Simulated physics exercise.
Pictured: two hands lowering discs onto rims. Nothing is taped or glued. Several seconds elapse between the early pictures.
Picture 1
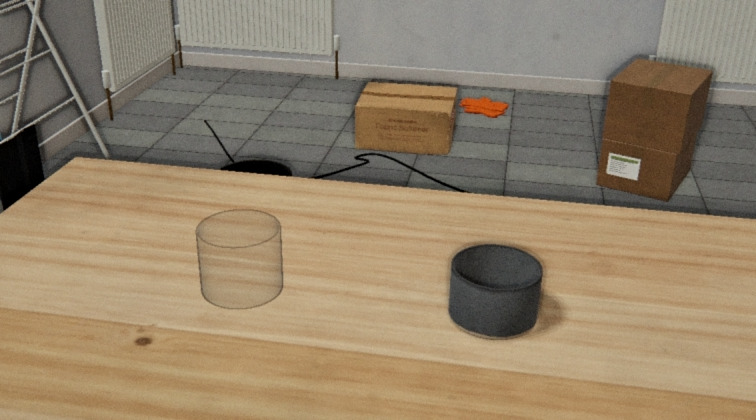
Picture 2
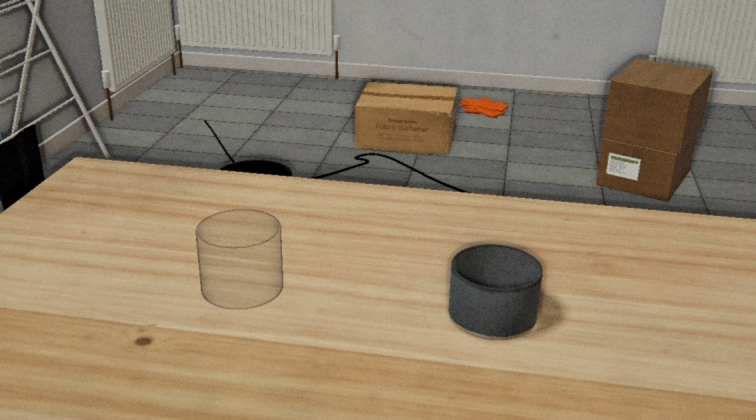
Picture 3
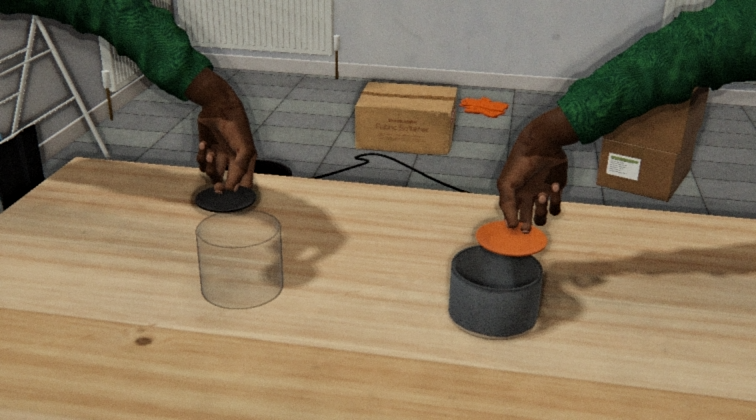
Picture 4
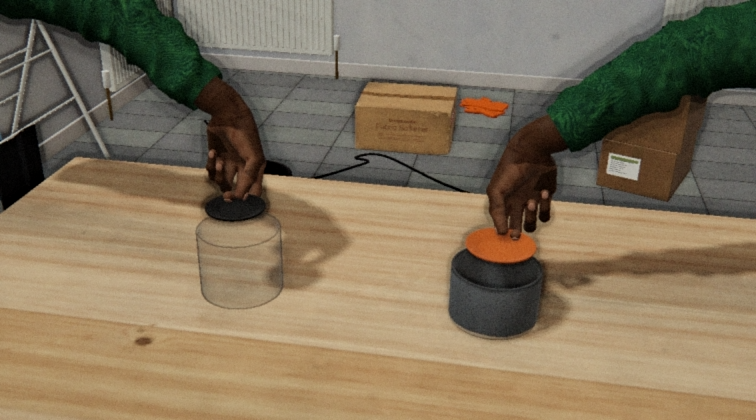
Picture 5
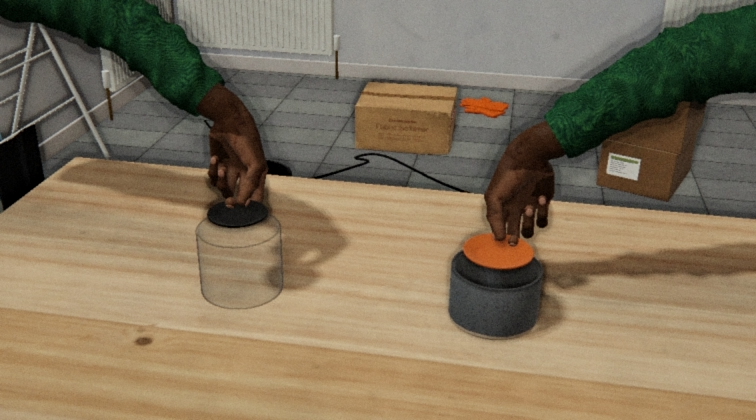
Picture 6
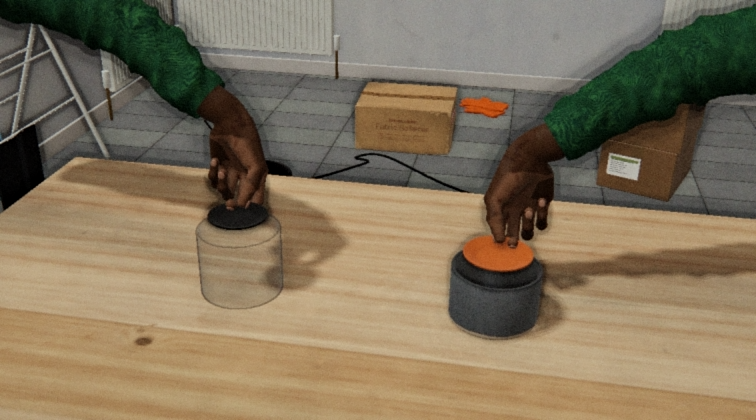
Two hands in green sleeves lowering a black disc onto a clear glass and an orange disc onto a dark round container.
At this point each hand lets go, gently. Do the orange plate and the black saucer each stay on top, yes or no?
Answers - orange plate: No; black saucer: No.
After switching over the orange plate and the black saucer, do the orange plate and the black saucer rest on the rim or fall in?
For the orange plate, it drops in; for the black saucer, it drops in.
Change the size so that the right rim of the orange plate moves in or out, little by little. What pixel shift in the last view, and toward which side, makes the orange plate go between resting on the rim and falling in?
About 8 pixels to the right.
Then, 0.14 s on from there, orange plate displaced a little near (495, 286); black saucer displaced a little near (240, 247).
In the end, the orange plate slips past the rim, near (493, 309); the black saucer slips past the rim, near (242, 281).
